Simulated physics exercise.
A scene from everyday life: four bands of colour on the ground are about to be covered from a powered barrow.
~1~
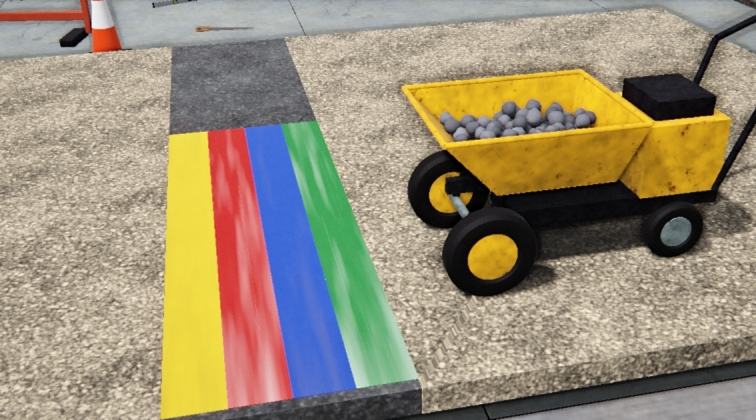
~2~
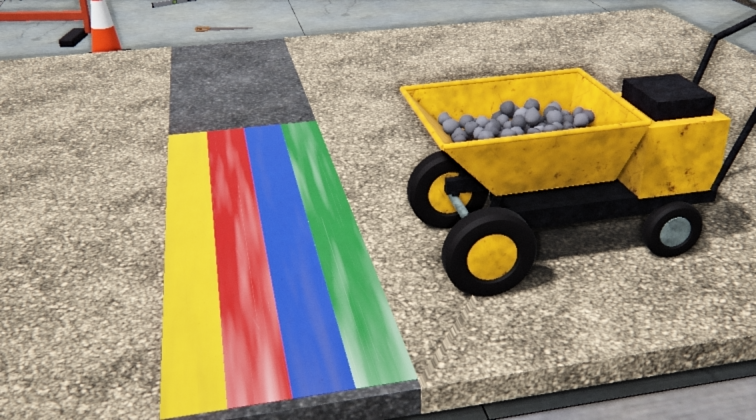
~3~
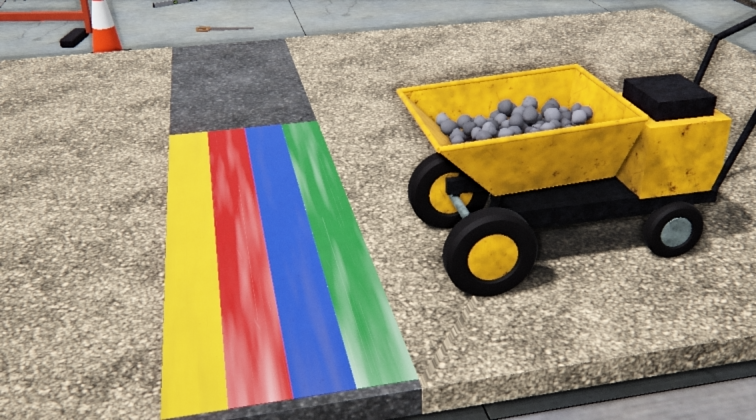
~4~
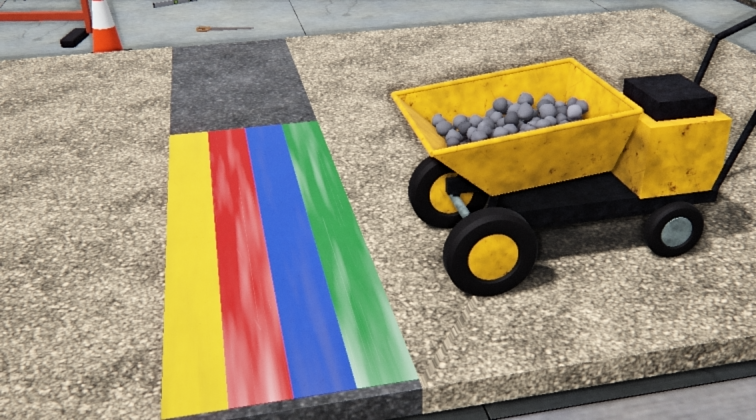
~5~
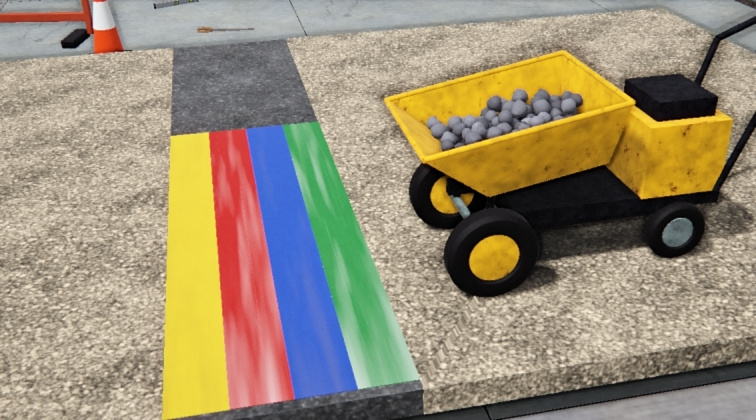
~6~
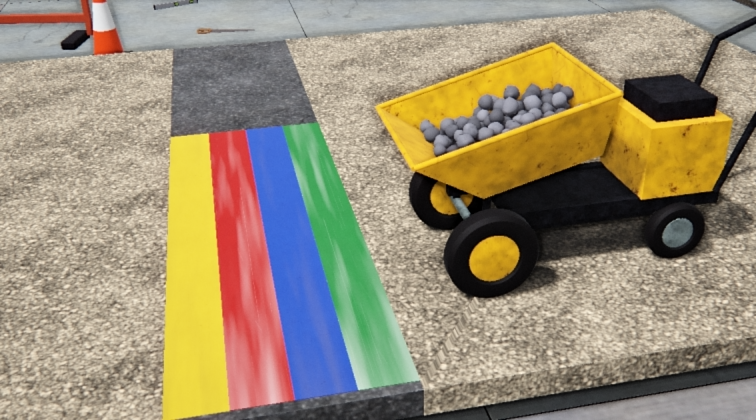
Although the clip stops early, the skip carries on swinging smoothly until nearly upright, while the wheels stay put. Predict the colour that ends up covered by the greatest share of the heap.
I would say blue.
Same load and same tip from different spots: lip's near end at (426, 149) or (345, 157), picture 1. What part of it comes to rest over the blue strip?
First spot: About 40 percent; second spot: About 0 percent.
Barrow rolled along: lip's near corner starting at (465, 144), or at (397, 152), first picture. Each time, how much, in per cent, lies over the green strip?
About 30 percent the first time, about 0 percent the second.
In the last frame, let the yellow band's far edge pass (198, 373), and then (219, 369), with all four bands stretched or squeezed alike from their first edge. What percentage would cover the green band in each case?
Near 10 in a hundred and near 10 in a hundred.
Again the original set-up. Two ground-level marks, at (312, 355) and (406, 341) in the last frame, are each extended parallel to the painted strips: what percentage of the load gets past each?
The first comes to 40 per cent, the second to 90 per cent.
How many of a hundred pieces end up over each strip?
The green strip takes 15 per cent, the blue strip 45, the red strip 20 and the yellow strip 5.
Soon after the last picture, skip tipped steeply; all in the skip.
A little later, skip tipped right over; about half in the skip; a small part over the green strip; about a third over the blue strip; a stray few over the red strip.
Later still, skip tipped right over; a small part in the skip; a small part over the green strip; about half over the blue strip; about a quarter over the red strip; a small part over the yellow strip; a stray few off the paint.
At rest, skip tipped right over; a small part in the skip; a small part over the green strip; about half over the blue strip; about a quarter over the red strip; a small part over the yellow strip; a stray few off the paint.
